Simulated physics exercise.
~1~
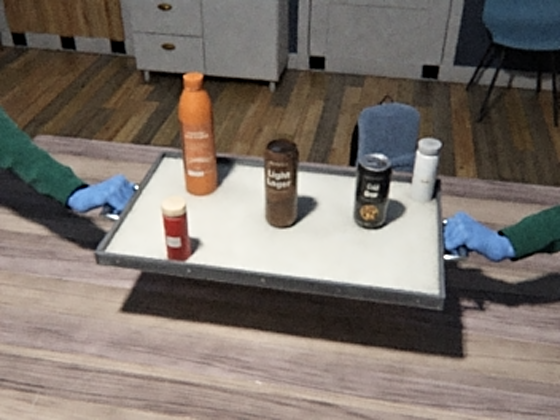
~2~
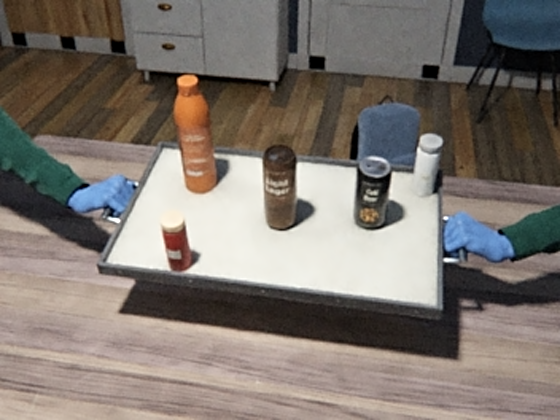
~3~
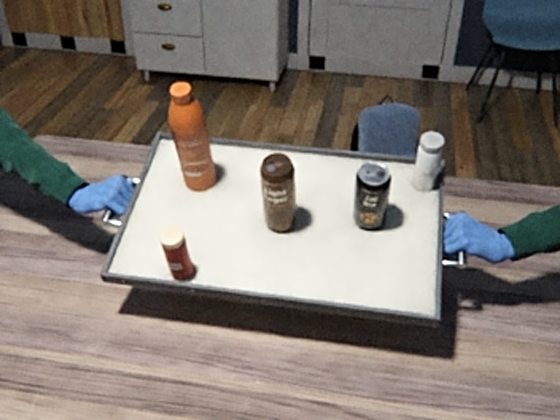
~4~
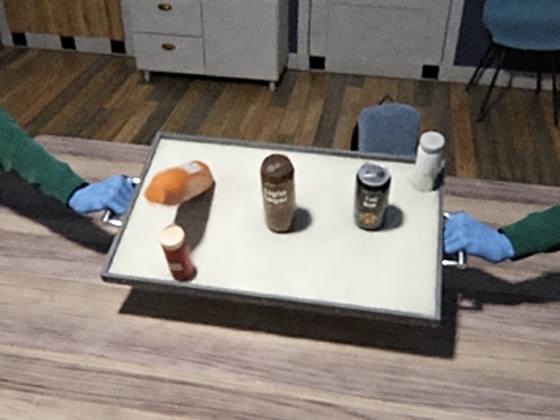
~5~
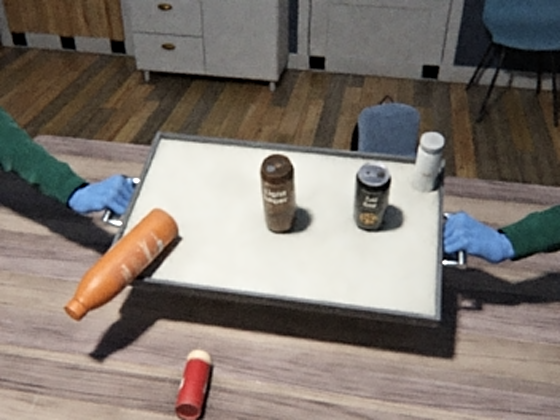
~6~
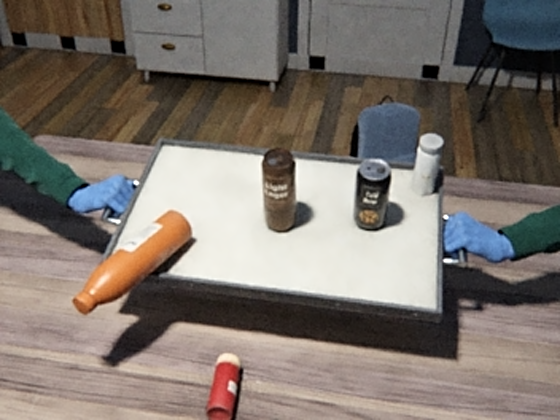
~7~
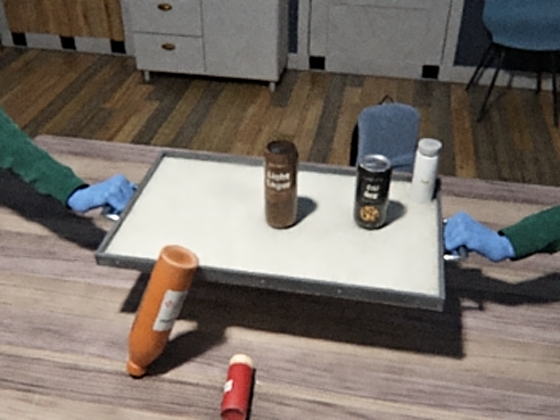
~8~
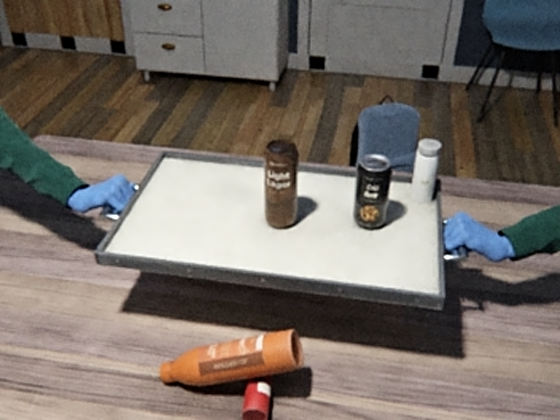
In a kitchen, two gloved hands hold a tray of five upright containers above a wooden table and tip its near edge down, then level it; the orange bottle topples, and it and the red shaker drop onto the table, while three containers stay standing.
